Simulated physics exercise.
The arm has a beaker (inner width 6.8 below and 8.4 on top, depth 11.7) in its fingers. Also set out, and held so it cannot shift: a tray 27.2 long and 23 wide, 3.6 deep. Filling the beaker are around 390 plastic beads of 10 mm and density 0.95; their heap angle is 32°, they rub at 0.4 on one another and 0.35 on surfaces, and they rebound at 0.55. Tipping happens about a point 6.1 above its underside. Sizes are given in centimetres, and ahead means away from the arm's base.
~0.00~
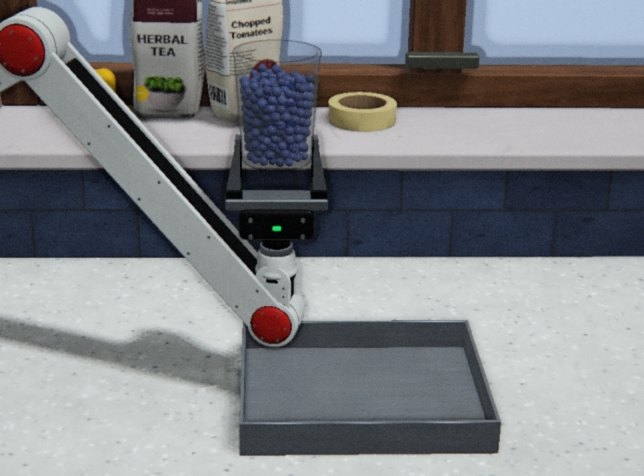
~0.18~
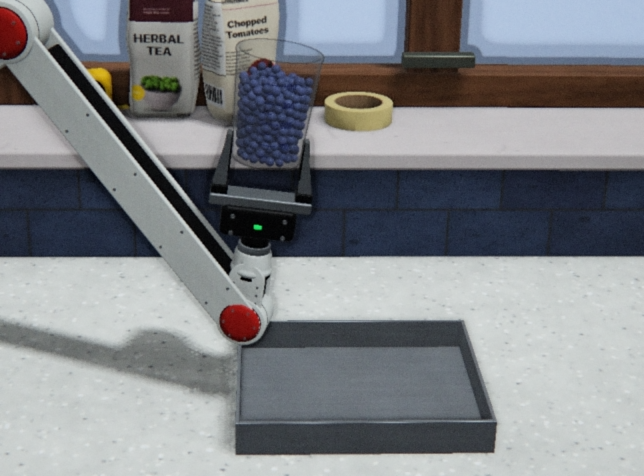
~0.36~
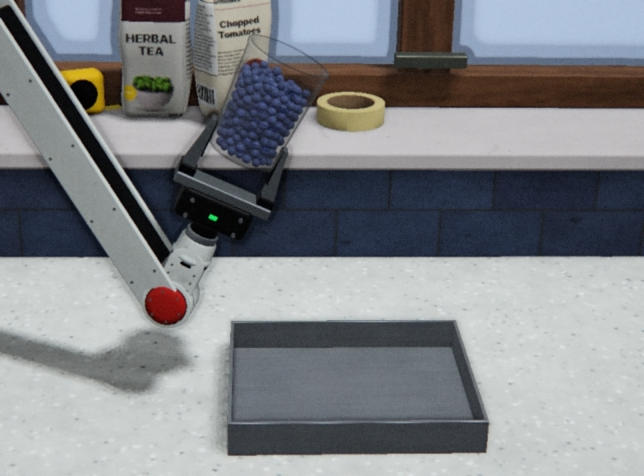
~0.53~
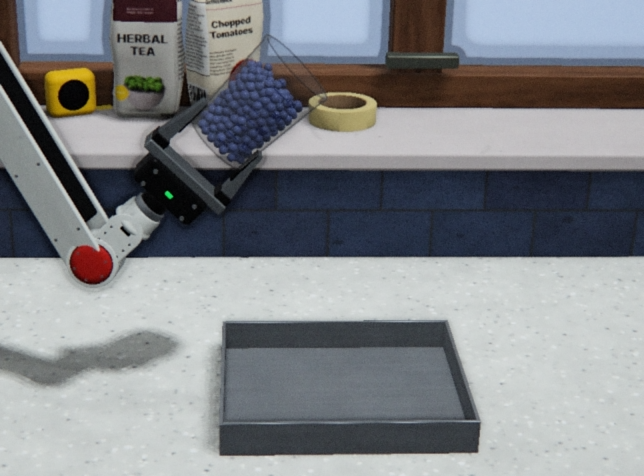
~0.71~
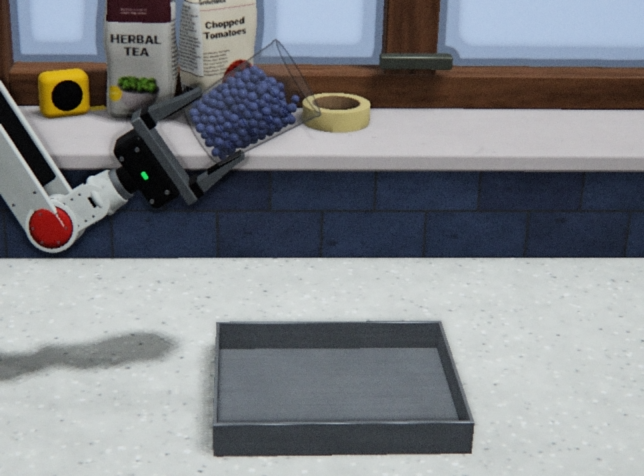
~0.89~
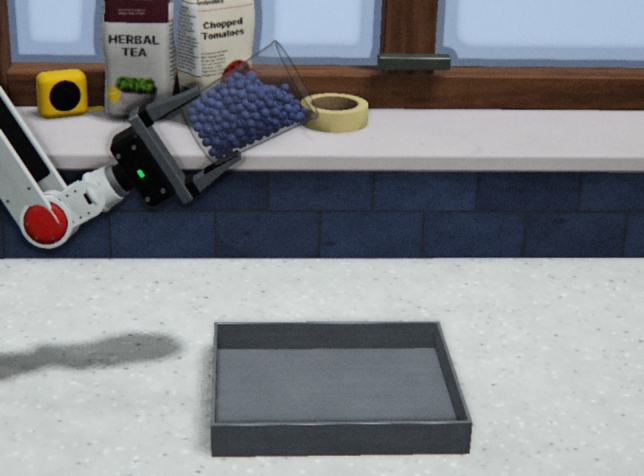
In the video, a robotic arm holds a clear beaker of small blue balls above a gray tray on a speckled counter, then swings its lower joint left while gradually tilting the beaker to the right, the balls staying inside.
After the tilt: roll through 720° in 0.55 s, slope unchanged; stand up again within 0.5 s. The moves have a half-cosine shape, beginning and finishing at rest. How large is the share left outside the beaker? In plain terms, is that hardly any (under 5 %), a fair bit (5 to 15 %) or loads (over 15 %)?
I'd say hardly any, under 5 %.
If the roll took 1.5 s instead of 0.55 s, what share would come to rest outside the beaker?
Then roughly 5 %.
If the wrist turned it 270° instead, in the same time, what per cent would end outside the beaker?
Estimate: Near 0 %.
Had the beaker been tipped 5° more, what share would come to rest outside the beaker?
It would be around 0 percent.
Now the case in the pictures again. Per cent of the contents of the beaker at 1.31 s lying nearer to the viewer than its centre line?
Looks like around 50 per cent is in the front half.
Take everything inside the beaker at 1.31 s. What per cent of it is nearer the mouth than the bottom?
Around 40 percent.
After 1.31 s, tipped 59°, highest piece 41 above the table; 391 in the beaker, 2 in flight or on a rim.
After 1.73 s, tipped 22°, highest piece 39 above the table; 389 in the beaker, 4 in flight or on a rim.
After 2.14 s, upright, highest piece 41 above the table; 389 in the beaker, 3 in the tray, 1 on the table or floor.
After 2.84 s, upright, highest piece 41 above the table; 389 in the beaker, 3 in the tray, 1 on the table or floor.
At rest, 389 in the beaker, 3 in the tray, 1 on the table or floor. That is 1 % outside the beaker.
